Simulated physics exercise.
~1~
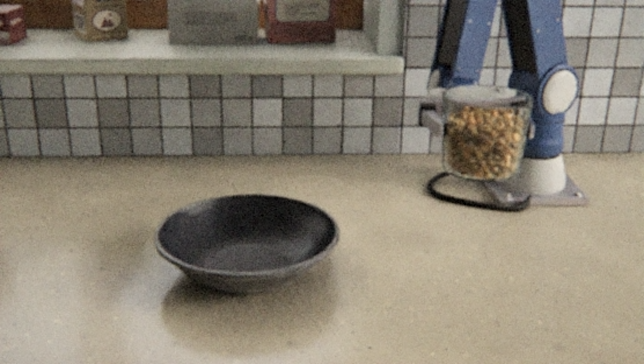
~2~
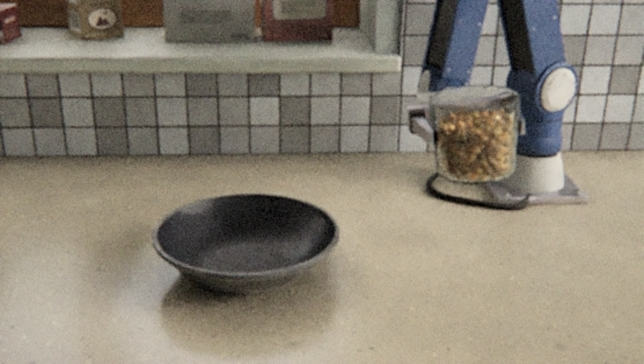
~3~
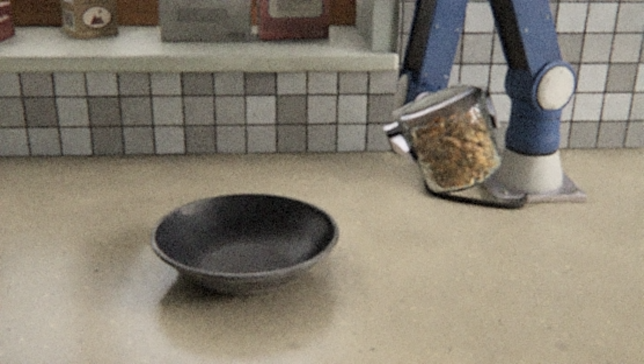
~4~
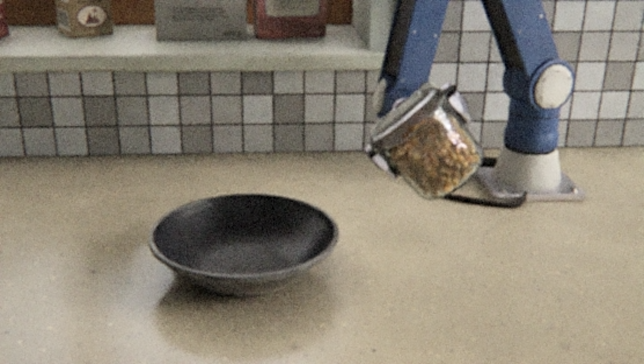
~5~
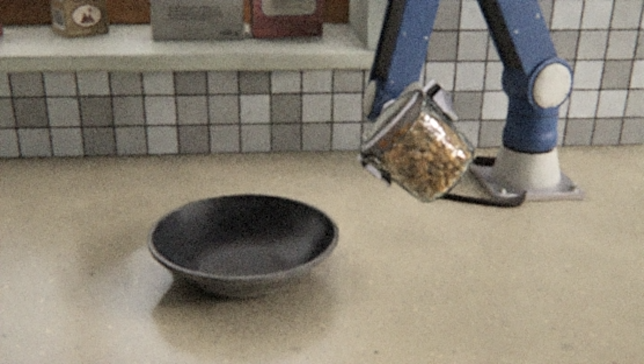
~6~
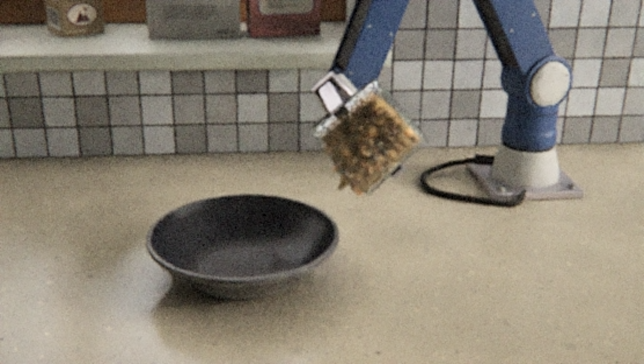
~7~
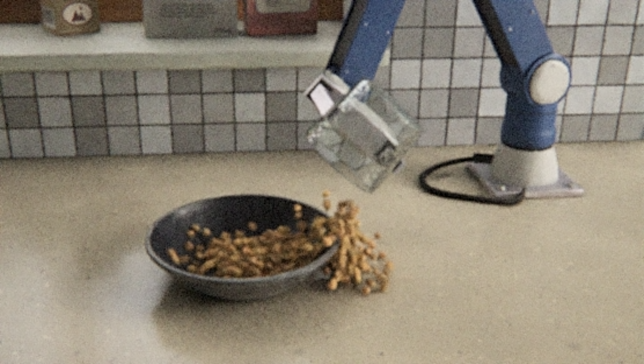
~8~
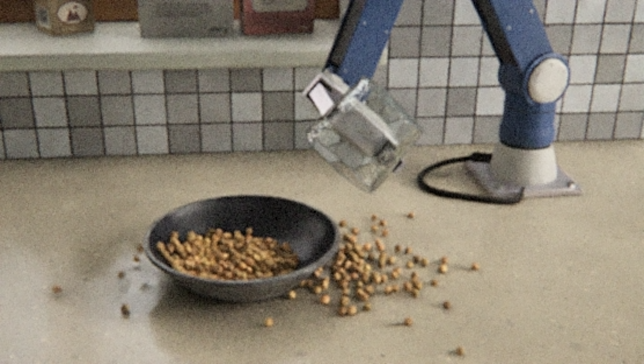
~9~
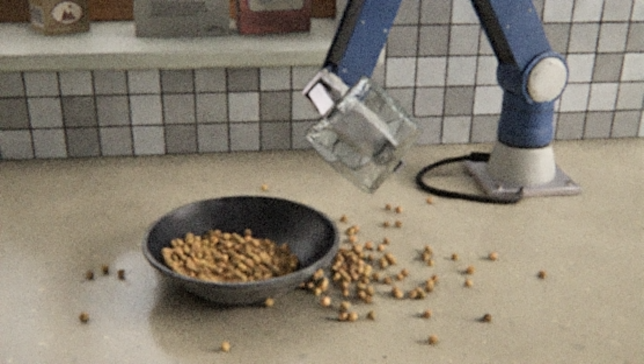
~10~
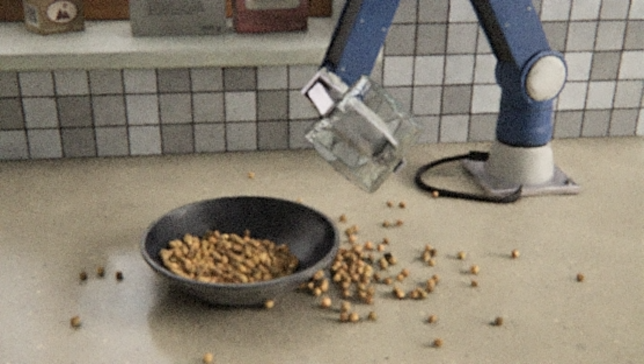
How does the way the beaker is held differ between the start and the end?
At the start the arm holds the beaker upright, and at the end it holds it tipped upside down.
